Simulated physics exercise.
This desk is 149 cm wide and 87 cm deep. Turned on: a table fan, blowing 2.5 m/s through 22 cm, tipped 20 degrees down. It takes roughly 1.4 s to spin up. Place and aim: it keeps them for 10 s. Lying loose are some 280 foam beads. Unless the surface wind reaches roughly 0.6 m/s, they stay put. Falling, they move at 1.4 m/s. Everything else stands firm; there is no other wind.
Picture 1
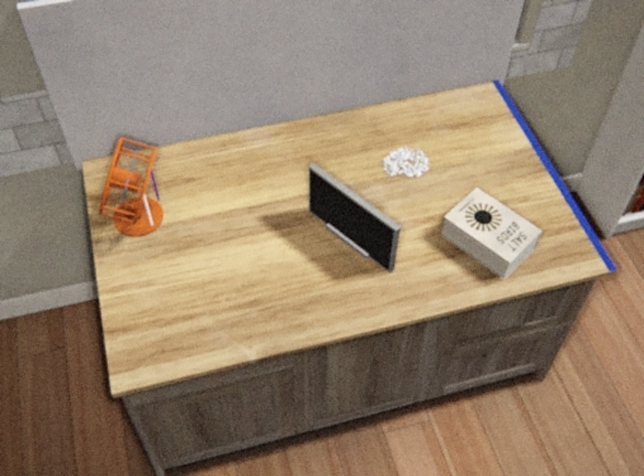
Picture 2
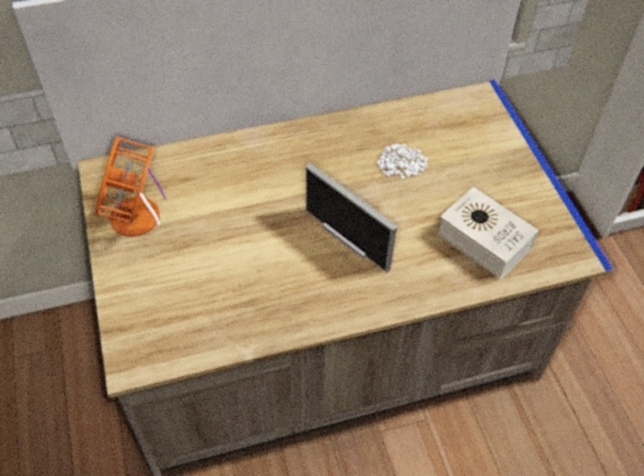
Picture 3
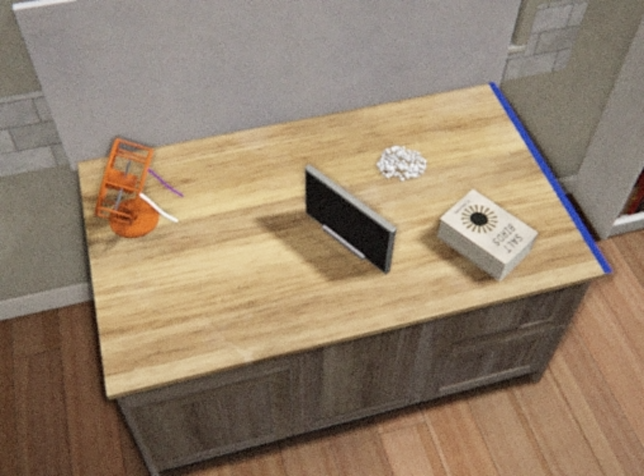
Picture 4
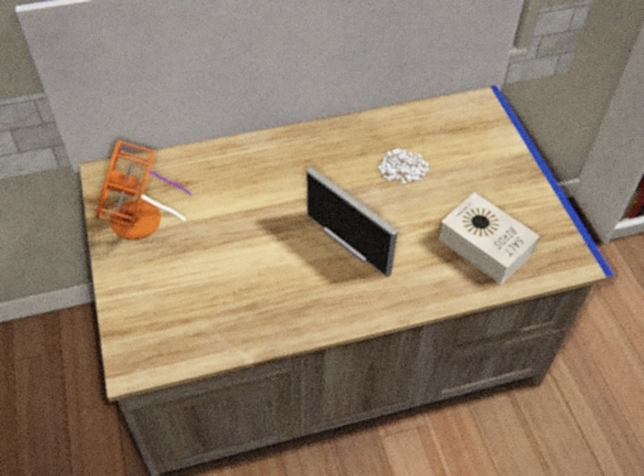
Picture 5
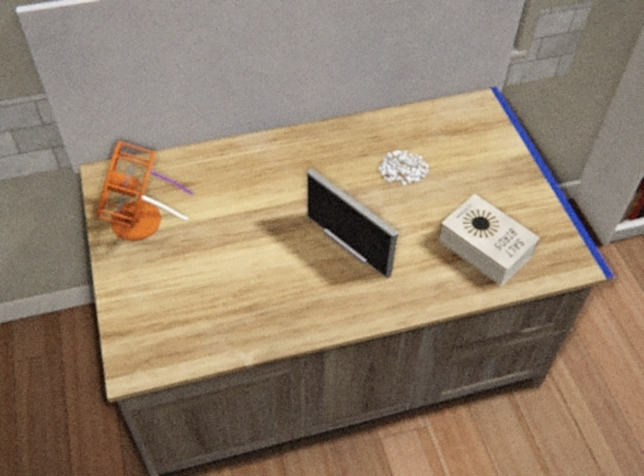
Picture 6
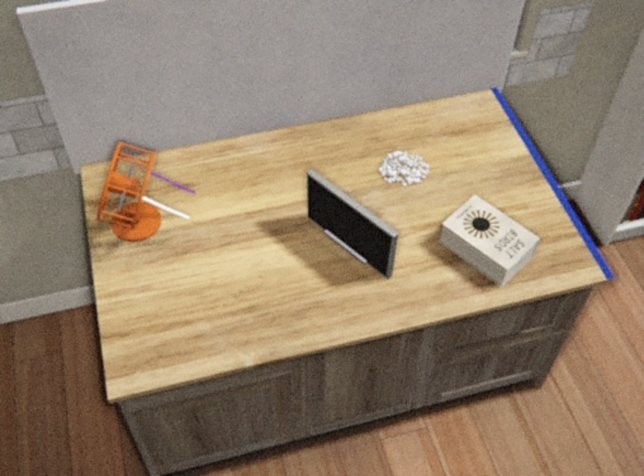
White and purple ribbons fluttering out from an orange table fan on a wooden desk while the foam beads barely stir.
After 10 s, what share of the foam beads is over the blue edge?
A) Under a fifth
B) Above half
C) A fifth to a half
Above half (B).
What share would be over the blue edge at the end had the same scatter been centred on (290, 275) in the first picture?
Roughly 0 per cent.
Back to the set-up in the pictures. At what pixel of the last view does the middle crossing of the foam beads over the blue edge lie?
(529, 139).
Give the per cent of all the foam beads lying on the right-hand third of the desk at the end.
It comes out near 0 in a hundred.
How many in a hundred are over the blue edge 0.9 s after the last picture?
About 80 %.
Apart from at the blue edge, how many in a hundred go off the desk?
I would put it at around 0 per cent.
Then, 0.9 s after the last picture, 100 % are on the move or not yet settled, 85 % are over the blue edge; the middle of those still in play is near (520, 118).
Then, 2.1 s after the last picture, 0 % are on the move or not yet settled, 100 % are over the blue edge.
Then, 4.4 s after the last picture, 0 % are on the move or not yet settled, 100 % are over the blue edge.
Then, 8.9 s after the last picture, at the end, 100 % are over the blue edge.
